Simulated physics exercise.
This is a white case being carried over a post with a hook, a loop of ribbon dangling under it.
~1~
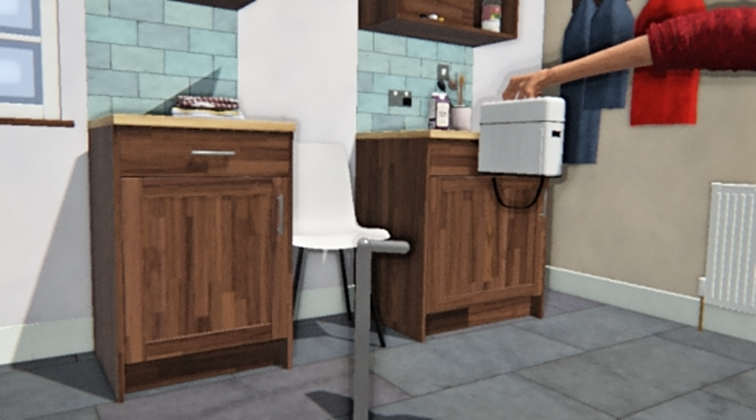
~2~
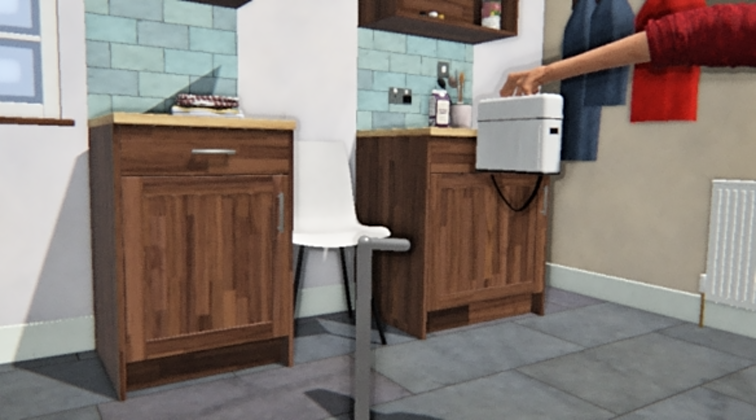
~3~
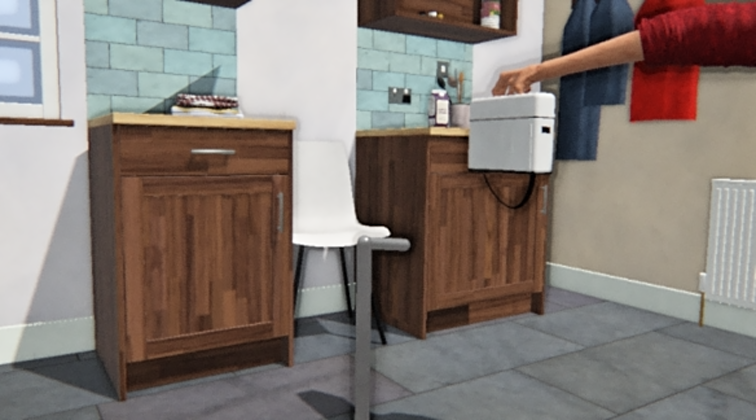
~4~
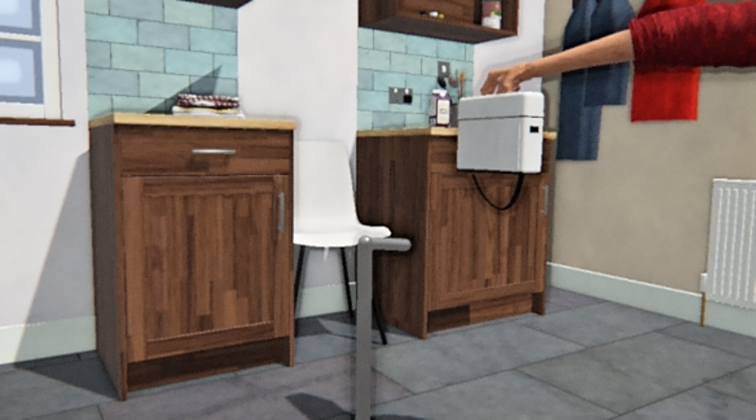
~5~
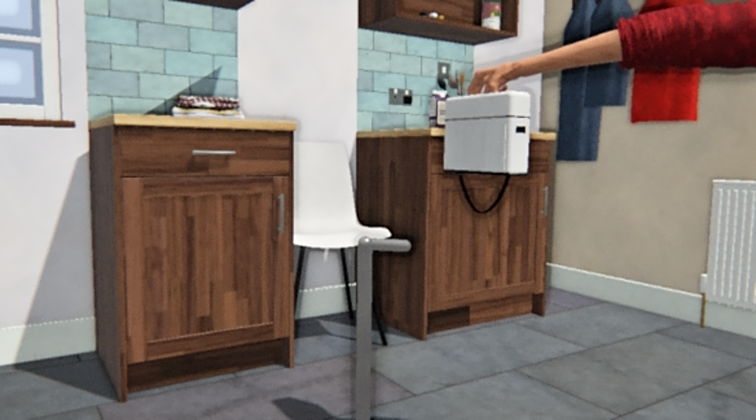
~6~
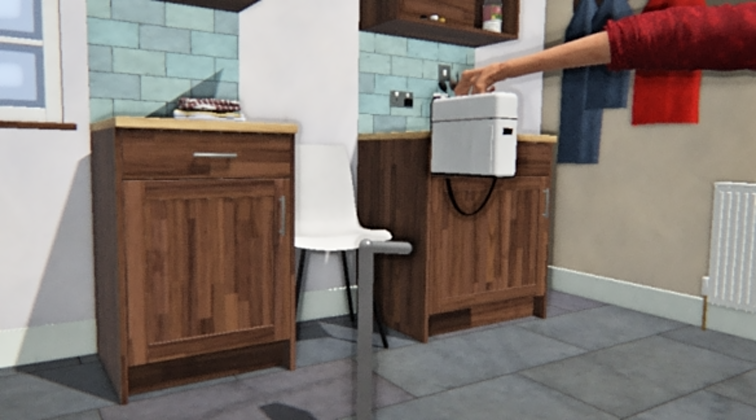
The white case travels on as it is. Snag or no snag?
Outcome: The white case goes by freely.
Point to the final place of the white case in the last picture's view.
At about (208, 127).
Then, 0.78 s on from there, case over the post near (370, 133).
Then, 1.48 s on from there, case past the post near (253, 128).
In the end, case past the post near (208, 127). The white case comes away clean.
